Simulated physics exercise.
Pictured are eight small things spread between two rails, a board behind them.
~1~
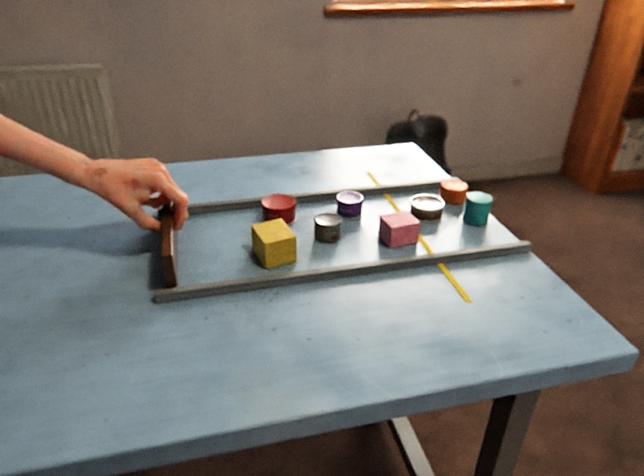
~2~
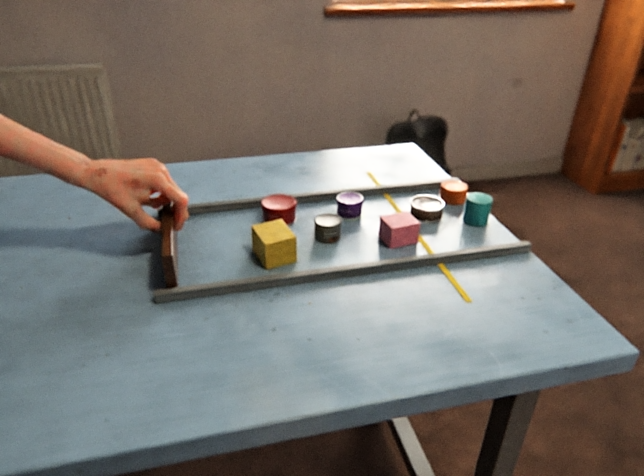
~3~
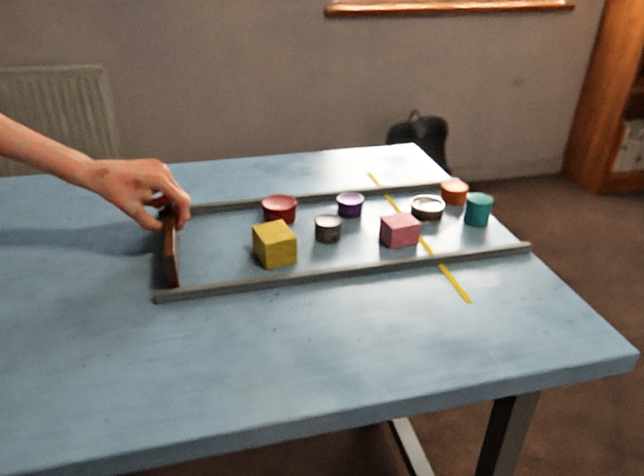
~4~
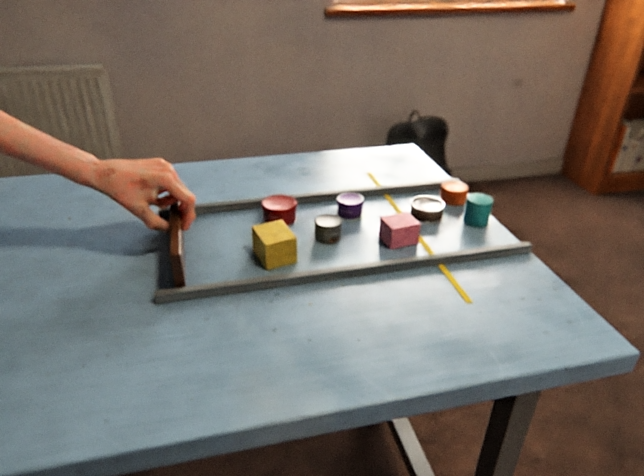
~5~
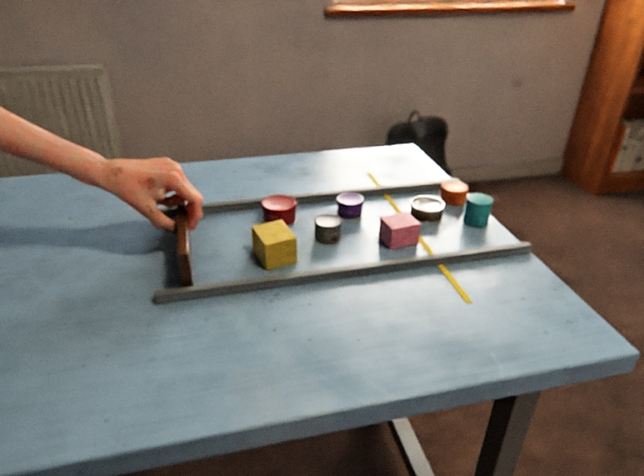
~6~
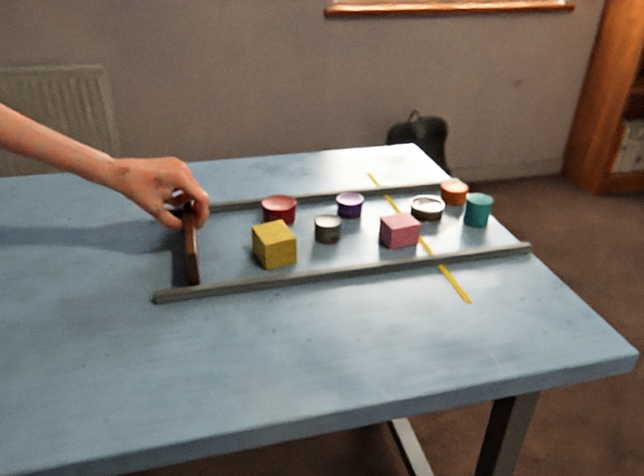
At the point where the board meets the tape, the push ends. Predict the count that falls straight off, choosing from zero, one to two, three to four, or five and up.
Ha, every last one stays up there.
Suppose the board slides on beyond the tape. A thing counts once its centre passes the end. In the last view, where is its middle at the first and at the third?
First around (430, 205), then around (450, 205).
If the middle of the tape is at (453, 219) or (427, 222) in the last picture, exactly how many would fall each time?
Per try: 2; 0.
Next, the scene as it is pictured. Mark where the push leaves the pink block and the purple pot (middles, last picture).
You'll find the pink block at roughly (464, 224) and the purple pot at roughly (437, 198).
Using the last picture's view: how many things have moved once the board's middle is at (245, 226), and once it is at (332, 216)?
By then 0, and later 4.
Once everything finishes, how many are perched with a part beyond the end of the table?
The total here is 0.
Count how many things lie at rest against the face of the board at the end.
3 in contact.
A little later, none off yet; turquoise lid at rest near (478, 210); orange lid at rest near (454, 193); brown tin at rest near (427, 210).
When it is over, the number that fall off is zero.
